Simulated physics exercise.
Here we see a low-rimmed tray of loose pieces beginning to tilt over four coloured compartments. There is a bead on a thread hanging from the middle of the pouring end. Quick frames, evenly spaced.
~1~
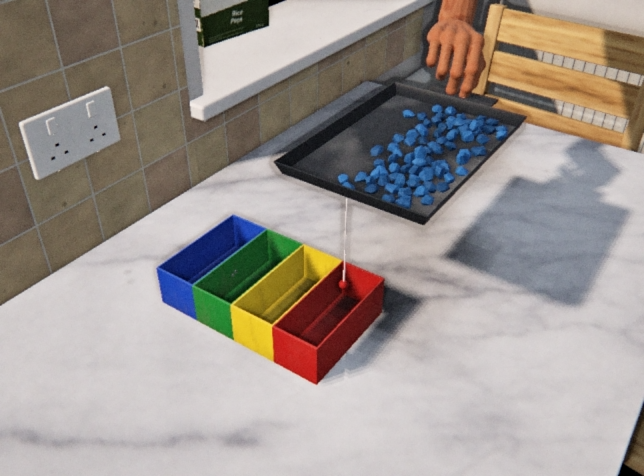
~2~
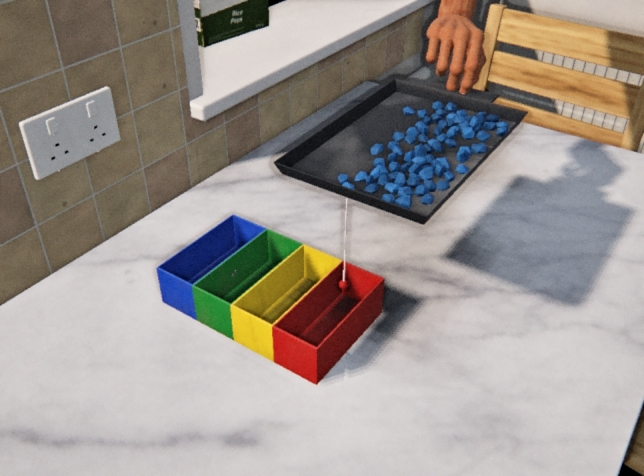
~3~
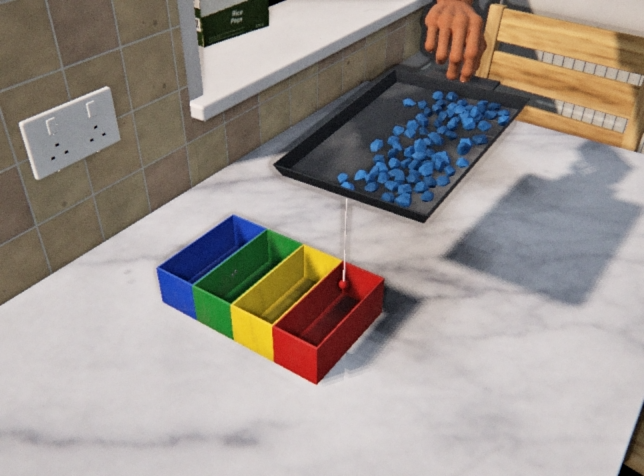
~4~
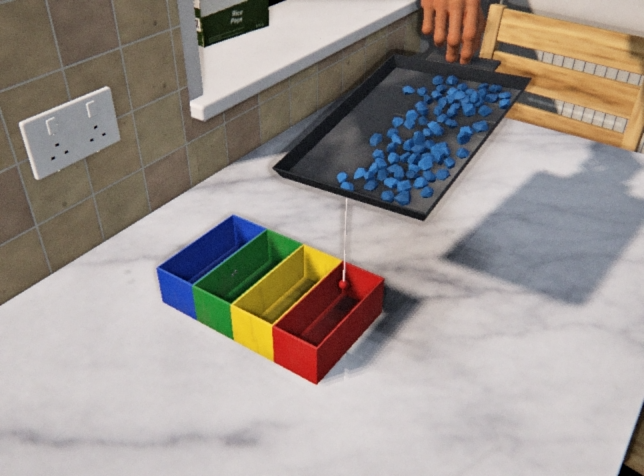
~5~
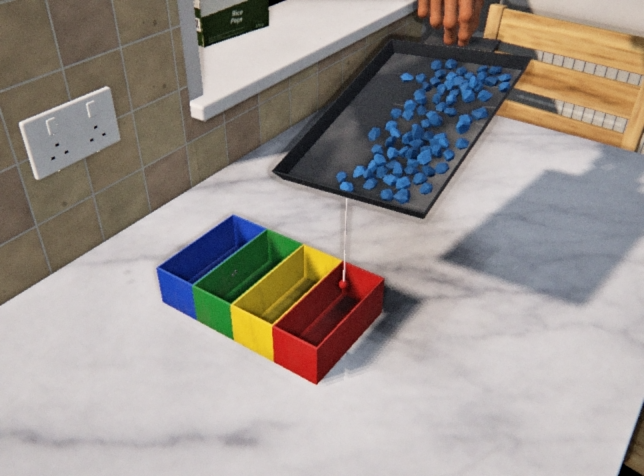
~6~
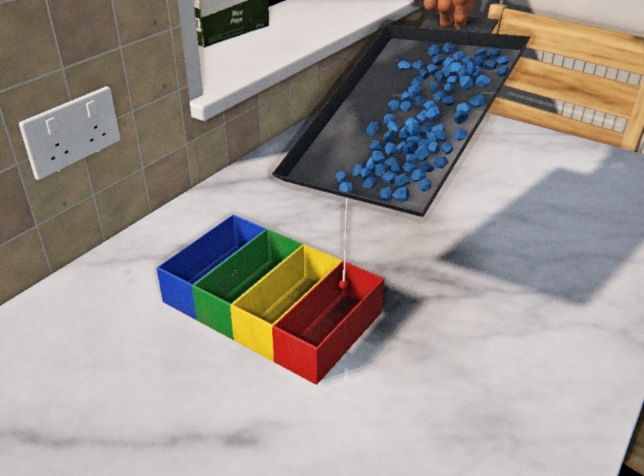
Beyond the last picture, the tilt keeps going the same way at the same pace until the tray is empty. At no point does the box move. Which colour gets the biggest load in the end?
The yellow cell gets the biggest load.
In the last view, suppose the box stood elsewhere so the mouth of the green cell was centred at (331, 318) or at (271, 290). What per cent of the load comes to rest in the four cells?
60 %, 90 %.
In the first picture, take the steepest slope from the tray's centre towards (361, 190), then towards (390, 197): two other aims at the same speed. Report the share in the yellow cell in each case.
Lab note: Try 1 = 10 %, try 2 = 0 %.
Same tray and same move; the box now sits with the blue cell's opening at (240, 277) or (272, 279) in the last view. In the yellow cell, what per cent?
The first try gives 20 per cent, the second 10 per cent.
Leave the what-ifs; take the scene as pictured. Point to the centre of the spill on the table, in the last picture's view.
Somewhere near (159, 401), I think.
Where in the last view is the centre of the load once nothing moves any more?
Somewhere around (267, 326) in the last picture.
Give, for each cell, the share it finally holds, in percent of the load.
The blue cell holds about 0 %, the green cell about 20 %, the yellow cell about 40 % and the red cell about 20 %.
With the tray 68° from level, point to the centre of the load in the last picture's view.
Close to (323, 178).
Soon after the last picture, tray tipped steeply; most on the tray; a small part falling or outside the box.
A little later, tray tipped past a quarter turn; about a third in the yellow cell; about a quarter in the green cell; about a quarter in the red cell; about a quarter falling or outside the box.
Later still, tray tipped past a quarter turn; about half in the yellow cell; about a quarter in the green cell; about a quarter in the red cell; about a quarter falling or outside the box.
At rest, tray tipped past a quarter turn; about half in the yellow cell; about a quarter in the green cell; about a quarter in the red cell; none in the blue cell; about a quarter outside the box.
